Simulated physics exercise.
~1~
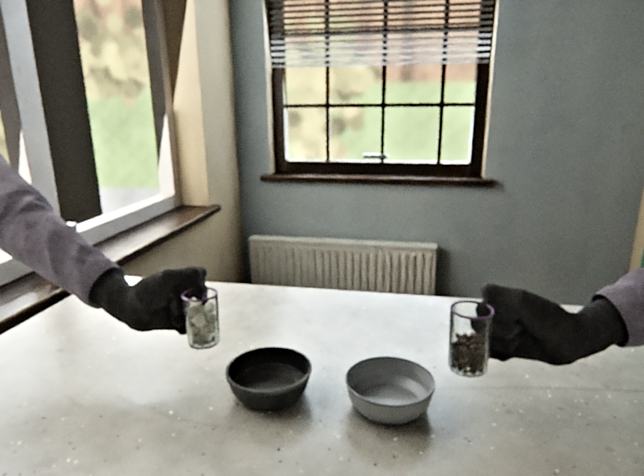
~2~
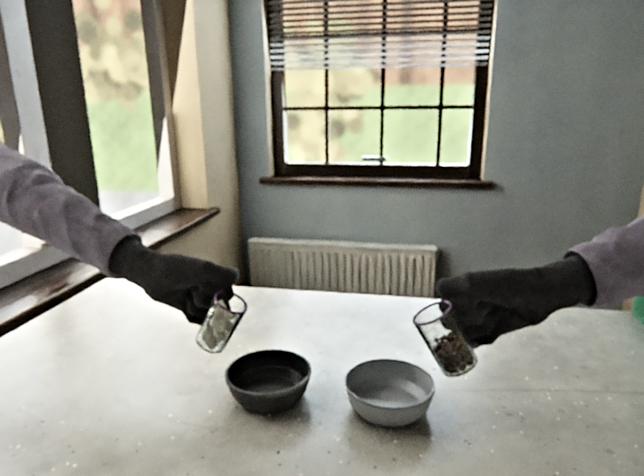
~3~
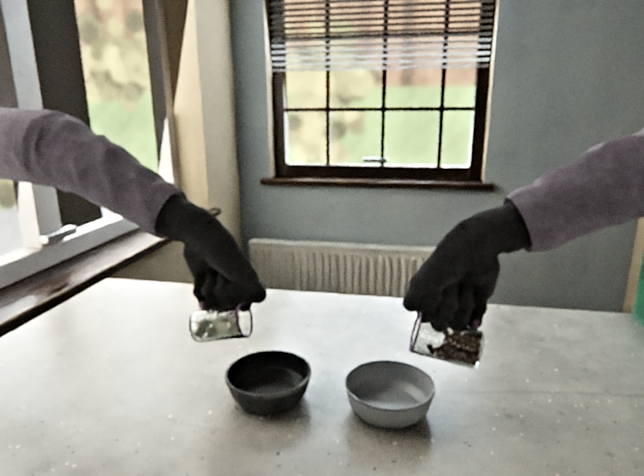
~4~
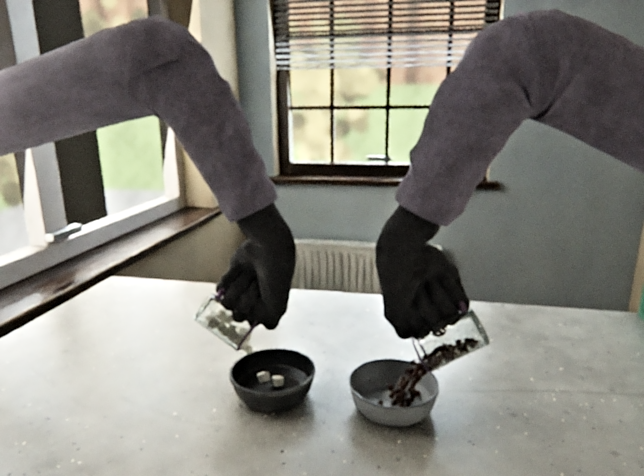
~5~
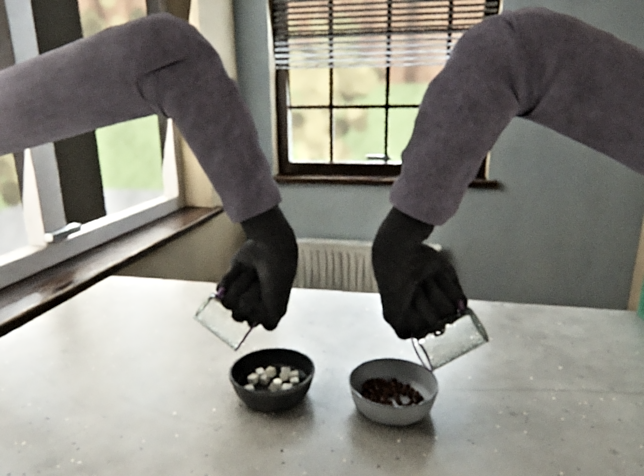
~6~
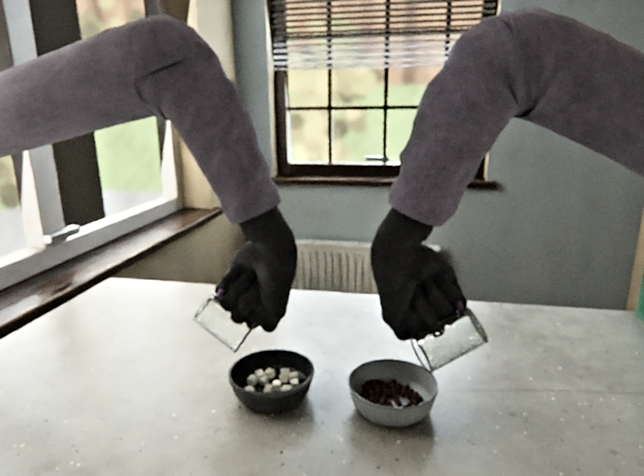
Two gloved hands reached in from either side and tipped small clear cups over two low dishes on a counter, pouring pale chunks into the dark left dish and dark bits into the gray right one, until both cups were empty and nothing had spilled.
